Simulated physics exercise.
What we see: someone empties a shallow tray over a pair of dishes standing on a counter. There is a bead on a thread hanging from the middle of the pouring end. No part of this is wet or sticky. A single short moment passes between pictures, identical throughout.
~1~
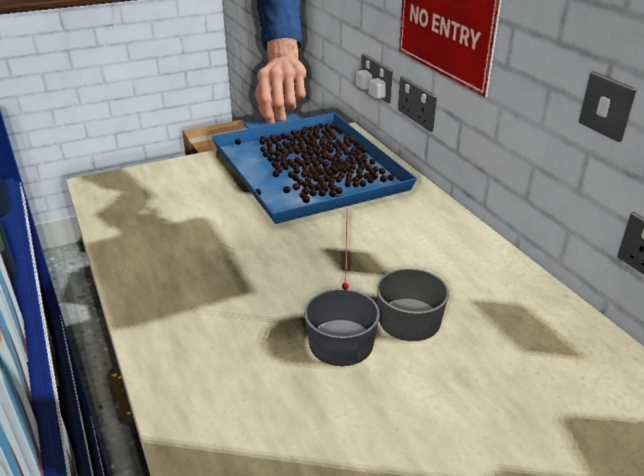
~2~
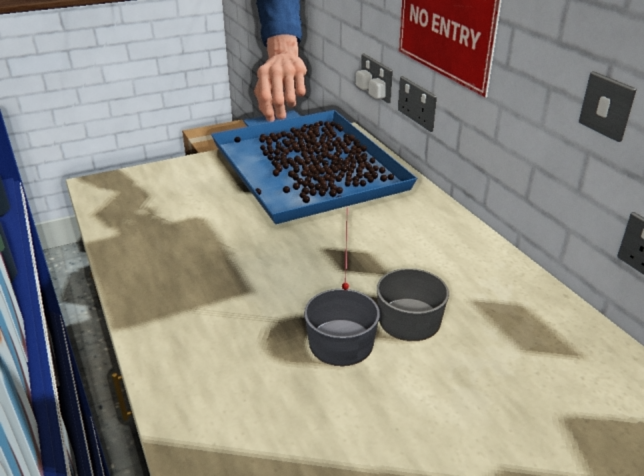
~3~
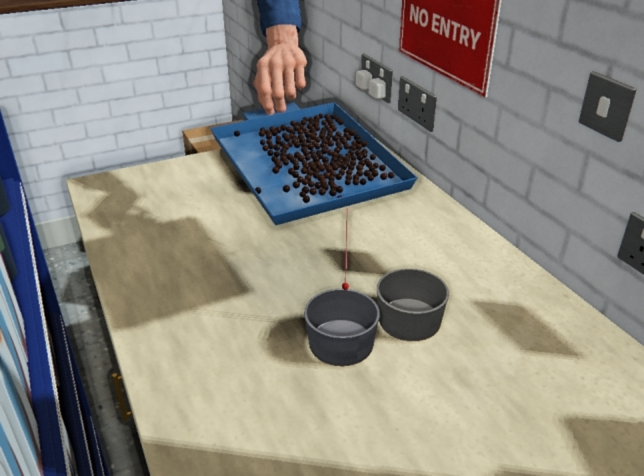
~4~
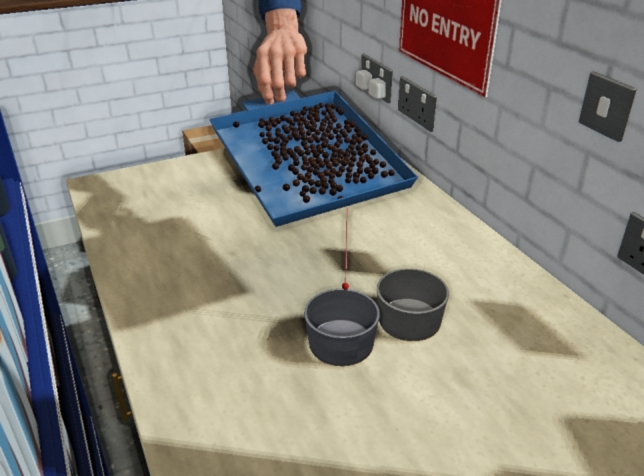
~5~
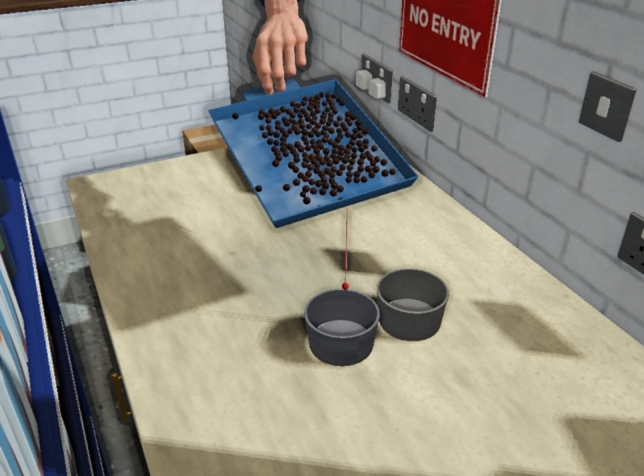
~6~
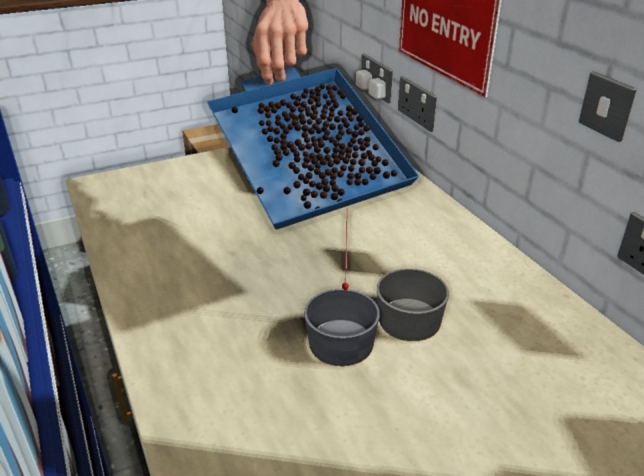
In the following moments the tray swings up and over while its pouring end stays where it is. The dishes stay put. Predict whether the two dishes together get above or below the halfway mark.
Below.
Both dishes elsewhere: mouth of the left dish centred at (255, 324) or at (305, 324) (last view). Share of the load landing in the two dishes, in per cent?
Trial 1 around 50 percent, trial 2 around 80 percent.
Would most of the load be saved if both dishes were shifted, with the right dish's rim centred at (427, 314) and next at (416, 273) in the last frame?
Catch, run one: Below the halfway mark; run two: Below the halfway mark.
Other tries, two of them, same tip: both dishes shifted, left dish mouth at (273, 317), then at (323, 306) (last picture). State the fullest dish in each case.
The one at left the first time, the one at left the second.
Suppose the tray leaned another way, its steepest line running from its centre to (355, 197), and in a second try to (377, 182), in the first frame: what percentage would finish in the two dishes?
That comes to 80 per cent the first time and 80 per cent the second.
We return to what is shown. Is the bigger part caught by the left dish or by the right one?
So the winner turns out to be the left-side one.
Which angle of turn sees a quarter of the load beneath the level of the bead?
That would be about 70 degrees from level.
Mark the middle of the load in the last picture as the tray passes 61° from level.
Centre estimate: (314, 217).
Shortly afterwards, tray tipped steeply; near two thirds on the tray; only a few in the left dish; a little outside both; near a quarter in the air.
Next, tray tipped right over; a little on the tray; near a quarter in the left dish; only a few in the right dish; near half outside both; a little in the air.
Some moments later, tray tipped past a quarter turn; near a quarter in the left dish; only a few in the right dish; near two thirds outside both.
In the end, tray tipped past a quarter turn; near a quarter in the left dish; only a few in the right dish; near two thirds outside both.
